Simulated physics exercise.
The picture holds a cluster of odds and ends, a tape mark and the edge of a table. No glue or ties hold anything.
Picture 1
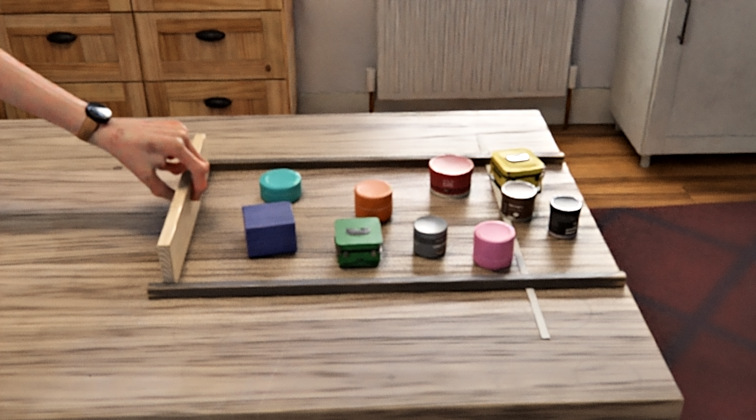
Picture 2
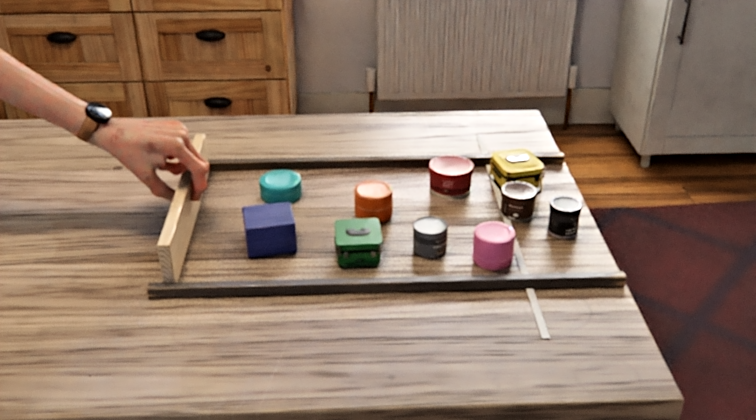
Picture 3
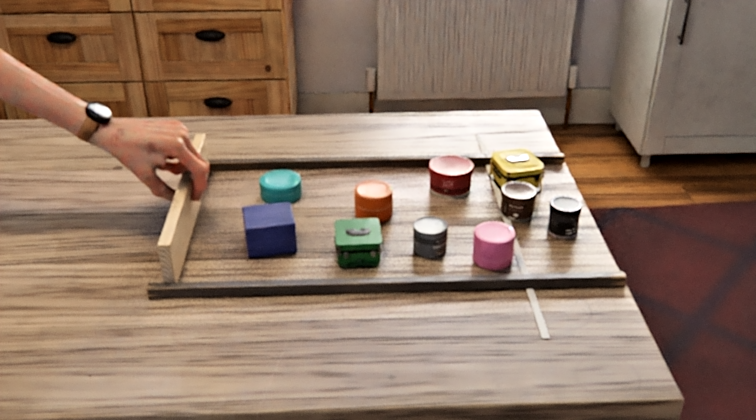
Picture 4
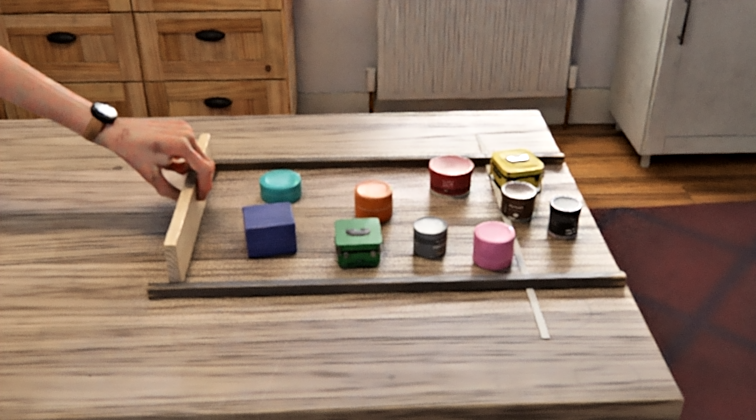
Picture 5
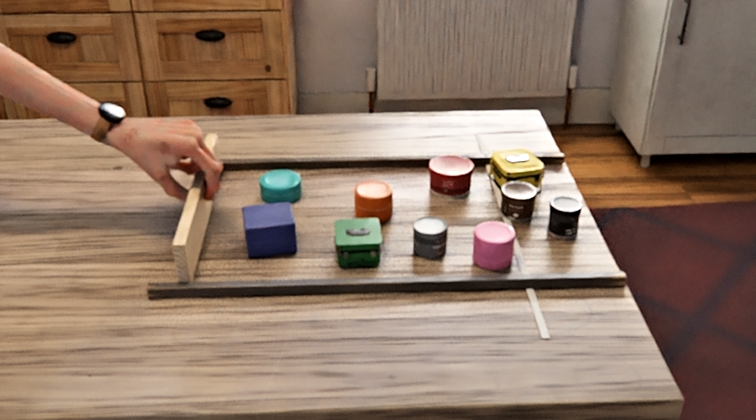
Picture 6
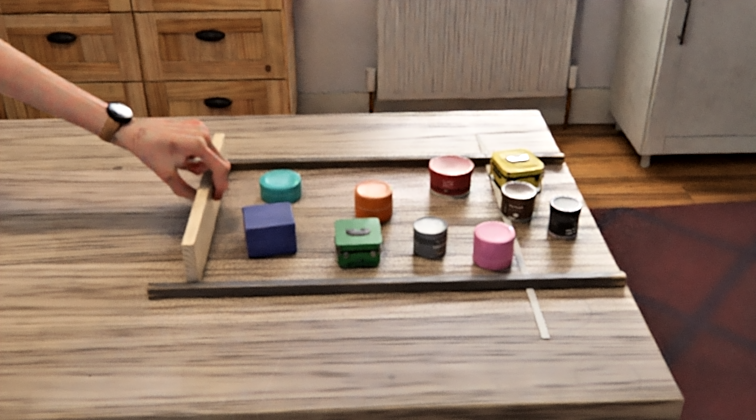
A hand wearing a watch held a wooden board upright on a table and, after barely moving at first, slid it slightly right toward a blue block, while the colourful tubs and tins stayed still.
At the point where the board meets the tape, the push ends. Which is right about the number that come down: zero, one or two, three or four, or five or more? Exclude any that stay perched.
The right one is three or four.
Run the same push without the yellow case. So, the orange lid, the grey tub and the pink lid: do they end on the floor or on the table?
In that case the orange lid stays where it is, the grey tub goes off the edge, the pink lid goes off the edge.
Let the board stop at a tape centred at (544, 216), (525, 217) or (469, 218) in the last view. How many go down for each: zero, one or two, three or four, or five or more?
So, for the three spots in the order asked, I'd go with five or over, 3 or 4 and no fall at all.
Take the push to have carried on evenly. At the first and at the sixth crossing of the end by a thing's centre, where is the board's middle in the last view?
Pixels in order: Roughly (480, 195), roughly (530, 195).
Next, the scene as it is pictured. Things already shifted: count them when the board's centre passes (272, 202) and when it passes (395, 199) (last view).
It comes to 2 for the first spot, 7 for the other.
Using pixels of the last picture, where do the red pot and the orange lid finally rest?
I'd put one close to (552, 169) and the other close to (522, 198).
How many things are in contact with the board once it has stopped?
3 of them.
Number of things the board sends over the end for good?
It is 3, no more and no fewer.
A little later, none off yet; black pot at rest near (564, 218); yellow case at rest near (516, 172); brown pot at rest near (518, 202).
When it is over, the number that fall off is three or four; down, grey tub, pink lid and yellow case.
